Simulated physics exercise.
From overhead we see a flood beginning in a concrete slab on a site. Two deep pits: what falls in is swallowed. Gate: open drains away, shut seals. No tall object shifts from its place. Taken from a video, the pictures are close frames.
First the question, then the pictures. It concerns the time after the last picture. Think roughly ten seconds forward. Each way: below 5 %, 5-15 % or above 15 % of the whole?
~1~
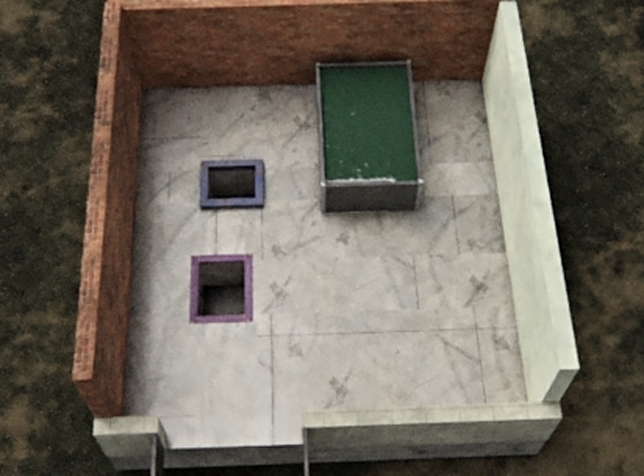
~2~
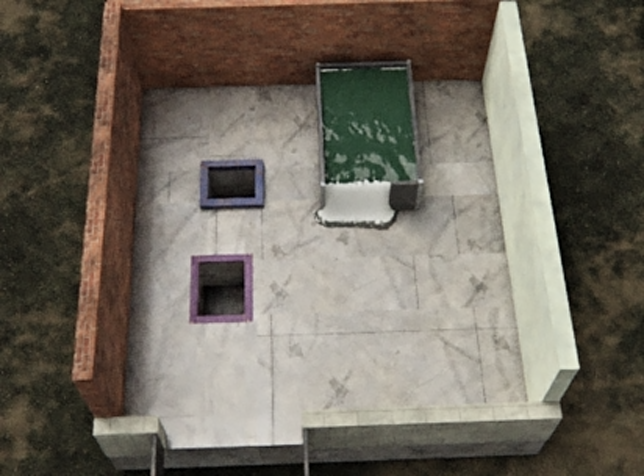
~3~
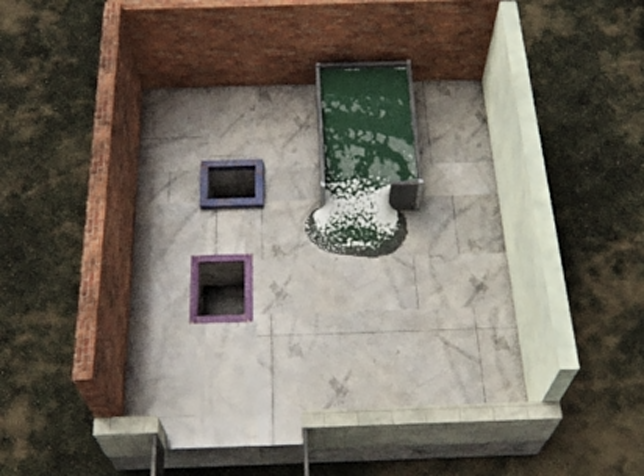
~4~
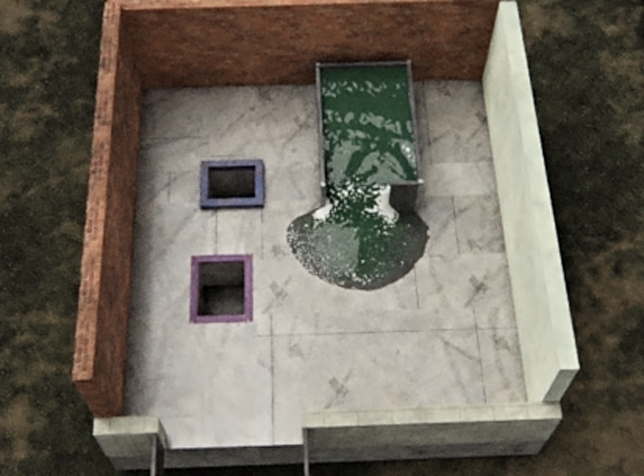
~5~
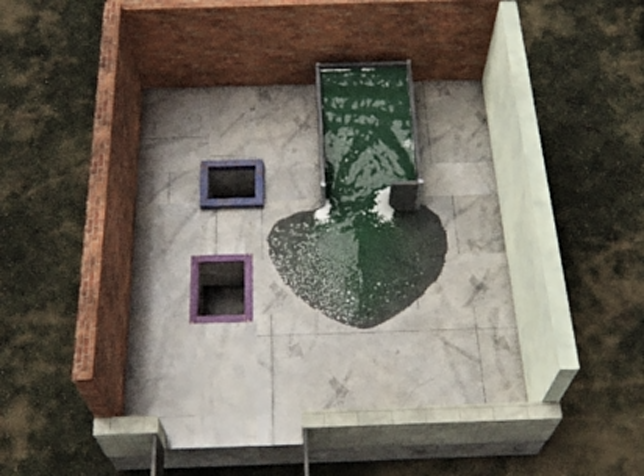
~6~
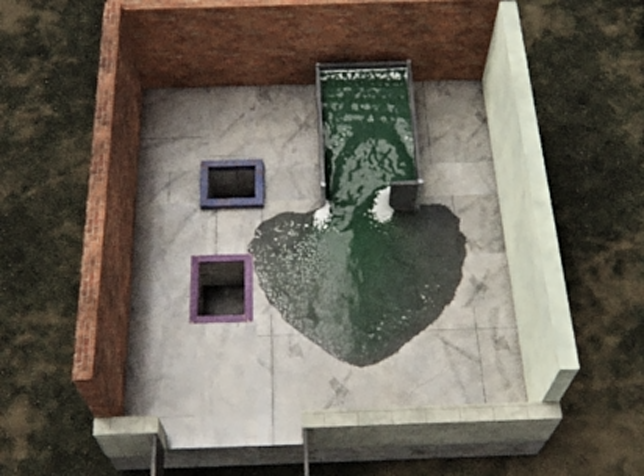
The gate takes in a considerable amount - past fifteen per cent; the blue pit takes in a trifling amount - short of five per cent; the purple pit takes in a reasonable amount - five to fifteen per cent.
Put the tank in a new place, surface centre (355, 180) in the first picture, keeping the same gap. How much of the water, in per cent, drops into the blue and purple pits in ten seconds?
Tally in per cent: Blue pit 0, purple pit 4.
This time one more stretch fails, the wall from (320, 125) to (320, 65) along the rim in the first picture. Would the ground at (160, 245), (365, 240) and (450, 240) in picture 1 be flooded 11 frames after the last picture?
First spot submerged, second spot spared, third spot spared.
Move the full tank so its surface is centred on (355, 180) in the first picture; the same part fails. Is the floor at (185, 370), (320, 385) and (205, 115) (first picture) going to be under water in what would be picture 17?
In sequence: Inundated, next inundated, then unflooded.
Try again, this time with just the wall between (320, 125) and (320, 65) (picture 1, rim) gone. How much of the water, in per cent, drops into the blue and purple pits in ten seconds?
I'd say the blue pit gets around 4 percent and the purple pit around 20 percent.
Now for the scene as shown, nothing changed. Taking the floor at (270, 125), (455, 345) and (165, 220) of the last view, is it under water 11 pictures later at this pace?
First spared, then swamped, then spared.
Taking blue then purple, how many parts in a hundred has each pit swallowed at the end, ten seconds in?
Around 0 per cent, then around 10 per cent.
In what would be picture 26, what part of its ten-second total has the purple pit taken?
Some 50 per cent.
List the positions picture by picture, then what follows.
Still water in the open tank at (367, 125), in the first frame.
The front is at (322, 220), out from the gap at (357, 202), in the second frame.
Water pours out at (357, 202) and has run to (394, 245), in the third frame.
The front is at (373, 285), out from the gap at (357, 203), in the fourth frame.
The front is at (371, 322), out from the gap at (357, 203), in the fifth frame.
Water pours out at (357, 203) and has run to (357, 360), in the sixth frame.
A moment on, water covers 40 % of the floor; the gate 0 %, the blue pit 0 %, the purple pit 1 %.
Next, water covers 45 % of the floor; the gate 4 %, the blue pit 0 %, the purple pit 3 %.
Then, water covers 50 % of the floor; the gate 13 %, the blue pit 0 %, the purple pit 5 %.
Later, water covers 70 % of the floor; the gate 20 %, the blue pit 0 %, the purple pit 7 %.
In the end, water covers 85 % of the floor; the gate 27 %, the blue pit 0 %, the purple pit 10 %.
